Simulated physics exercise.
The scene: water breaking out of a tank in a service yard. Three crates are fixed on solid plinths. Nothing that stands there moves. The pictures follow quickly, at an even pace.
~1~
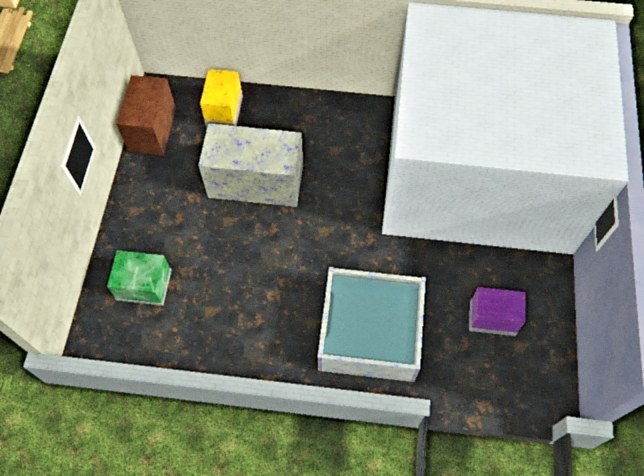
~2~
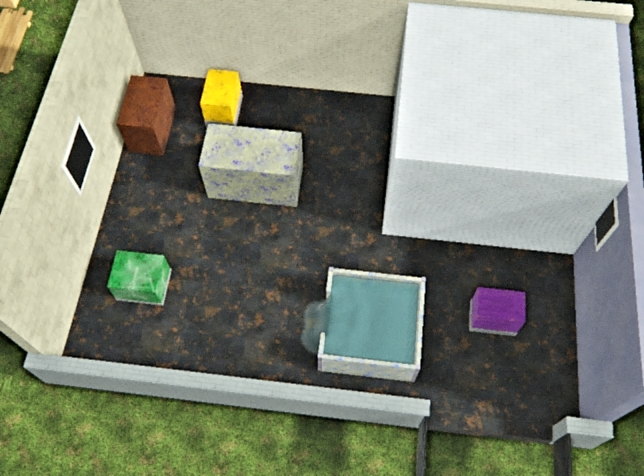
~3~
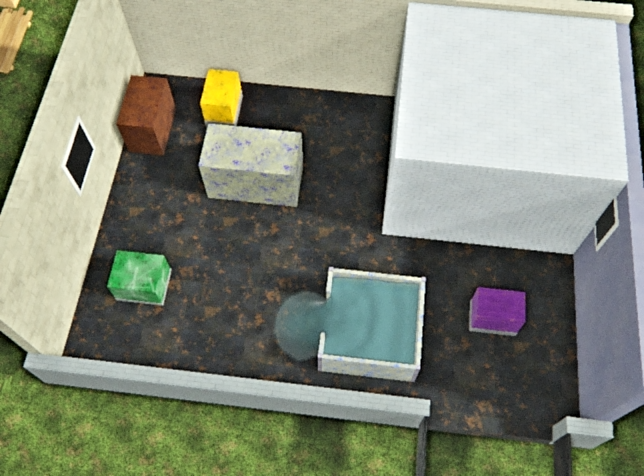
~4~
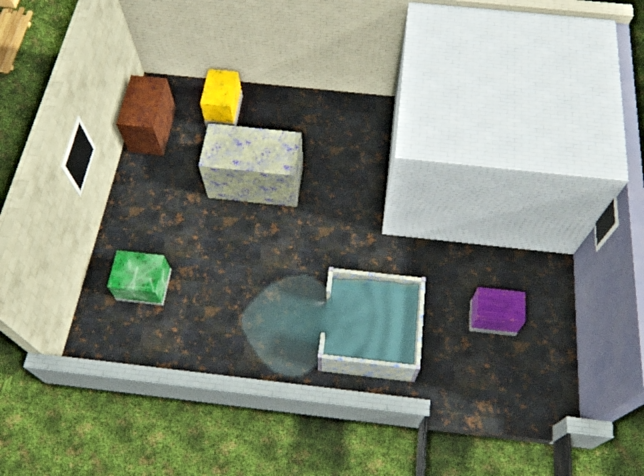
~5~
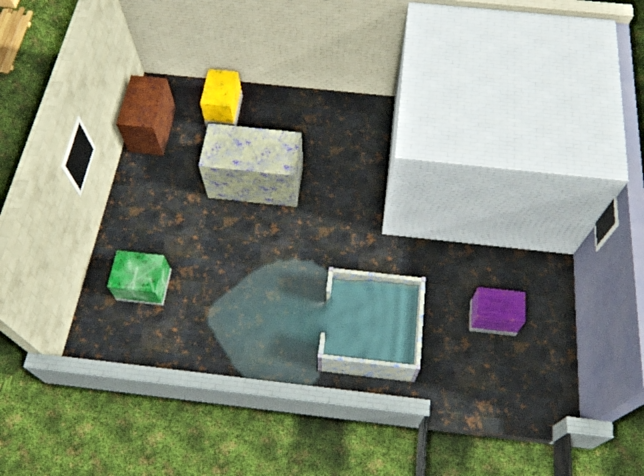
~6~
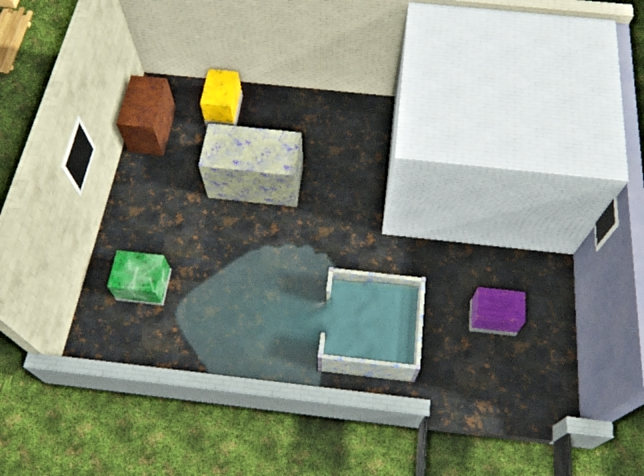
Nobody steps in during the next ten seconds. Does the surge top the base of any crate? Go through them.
The green crate gets wet; the purple crate stays dry; the yellow crate stays dry.
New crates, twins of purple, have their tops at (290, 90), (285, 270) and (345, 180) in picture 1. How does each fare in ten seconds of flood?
In turn: Keeps dry, is soaked, is safe.
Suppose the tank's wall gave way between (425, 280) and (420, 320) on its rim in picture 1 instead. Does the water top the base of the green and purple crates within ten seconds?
One by one: The green crate remains dry, the purple crate is topped.
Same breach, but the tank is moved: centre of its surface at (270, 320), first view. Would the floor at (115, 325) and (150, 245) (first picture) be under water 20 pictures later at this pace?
In turn: Covered, awash.
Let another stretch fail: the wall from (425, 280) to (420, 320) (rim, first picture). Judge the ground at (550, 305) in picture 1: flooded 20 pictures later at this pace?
Verdict: Flooded.
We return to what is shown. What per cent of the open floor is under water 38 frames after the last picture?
Some 55 per cent.
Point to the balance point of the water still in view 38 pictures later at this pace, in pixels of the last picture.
I would point to (212, 253).
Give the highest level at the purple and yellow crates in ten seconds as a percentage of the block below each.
Near 0 and 70 in a hundred.
A moment on, water covers 30 % of the floor; the green crate water round its plinth, the purple crate not reached, the yellow crate not reached.
Next, water covers 35 % of the floor; the green crate water round its plinth, the purple crate not reached, the yellow crate not reached.
Then, water covers 40 % of the floor; the green crate water round its plinth, the purple crate not reached, the yellow crate not reached.
Later, water covers 55 % of the floor; the green crate water round its plinth, the purple crate not reached, the yellow crate water round its plinth.
In the end, water covers 75 % of the floor; the green crate was topped, the purple crate stayed above the water, the yellow crate stayed above the water.
